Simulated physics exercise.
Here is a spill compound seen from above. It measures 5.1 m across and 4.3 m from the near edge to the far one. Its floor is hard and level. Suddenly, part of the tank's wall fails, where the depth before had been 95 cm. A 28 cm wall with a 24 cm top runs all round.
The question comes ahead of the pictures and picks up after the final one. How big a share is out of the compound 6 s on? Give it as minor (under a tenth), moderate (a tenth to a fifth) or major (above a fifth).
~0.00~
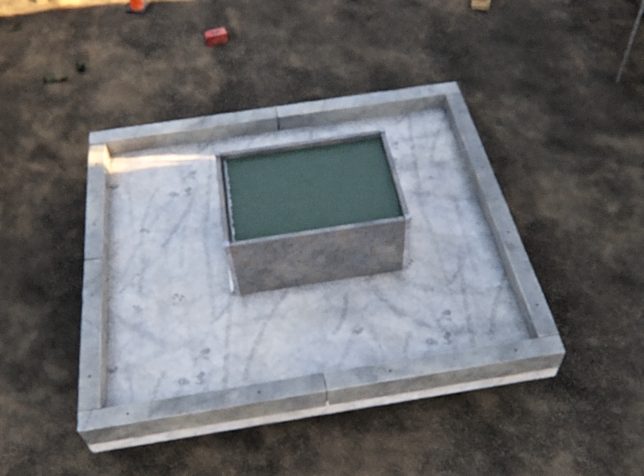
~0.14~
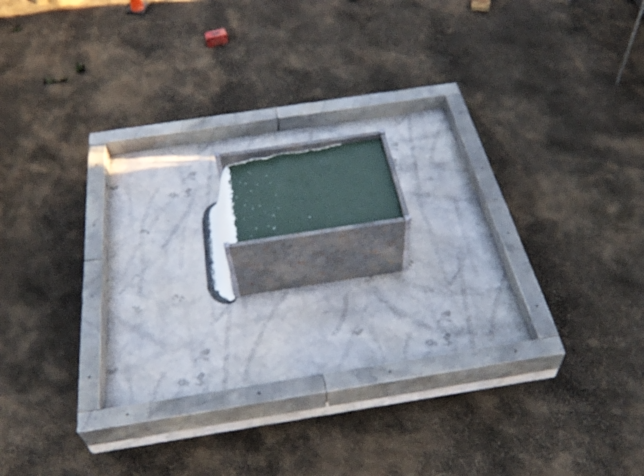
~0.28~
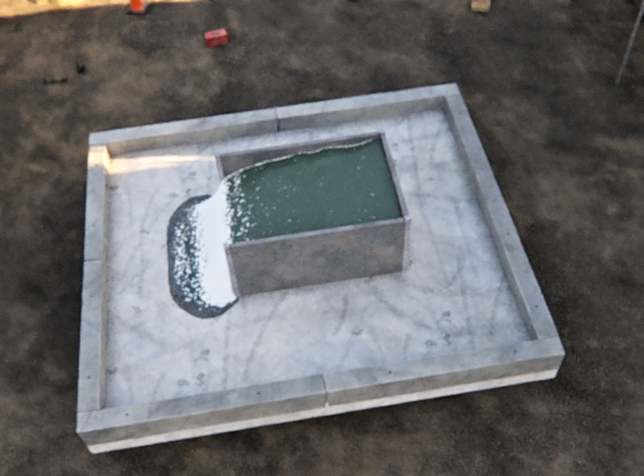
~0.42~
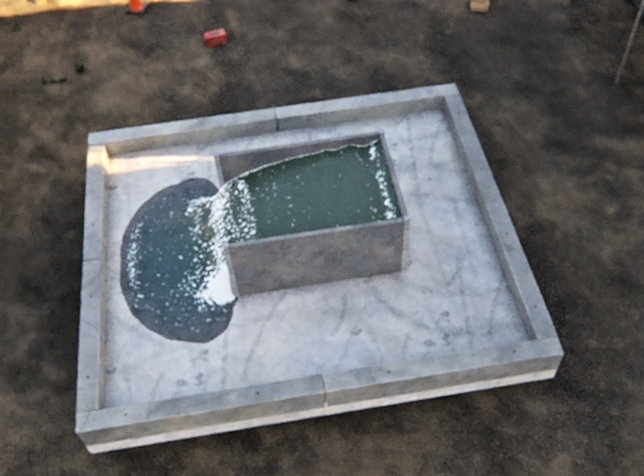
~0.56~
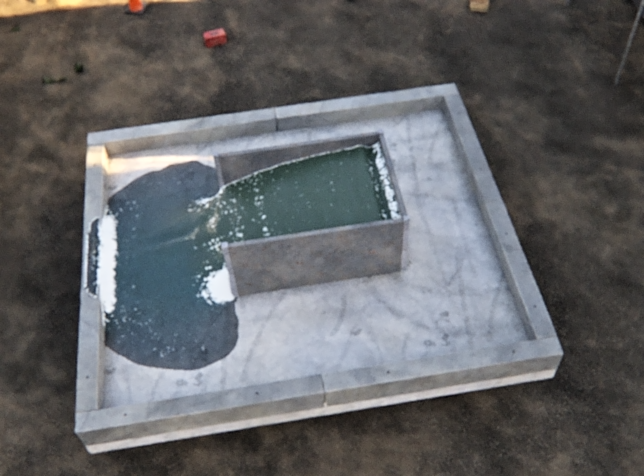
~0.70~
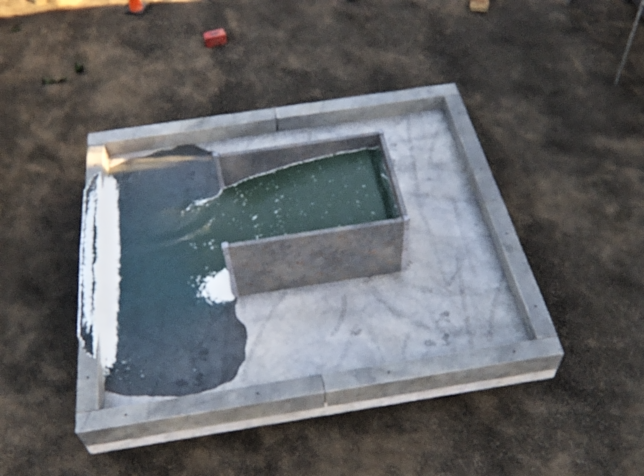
The wave will carry past one fifth across.
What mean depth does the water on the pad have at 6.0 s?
Roughly 11 cm.
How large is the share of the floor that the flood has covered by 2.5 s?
Wet share: About 65 %.
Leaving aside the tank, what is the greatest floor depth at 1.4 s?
Depth: Approx. 60 cm.
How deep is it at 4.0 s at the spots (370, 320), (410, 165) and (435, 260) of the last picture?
Reading - approx. 4 / 6 / 2 cm.
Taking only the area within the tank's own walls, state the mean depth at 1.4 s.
43 cm.
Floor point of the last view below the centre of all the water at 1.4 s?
Balance point at about (235, 250).
After 1.1 s water covers 35 % of the floor and is deepest (68 cm) near (107, 303); 1 % is over the wall.
After 1.4 s water covers 35 % of the floor and is deepest (60 cm) near (107, 315); 6 % is over the wall.
After 2.5 s water covers 60 % of the floor and is deepest (46 cm) near (105, 419); 22 % is over the wall.
After 4.0 s water covers 75 % of the floor and is deepest (24 cm) near (439, 142); 26 % is over the wall.
After 6.0 s water covers 80 % of the floor and is deepest (24 cm) near (401, 225); 26 % is over the wall.
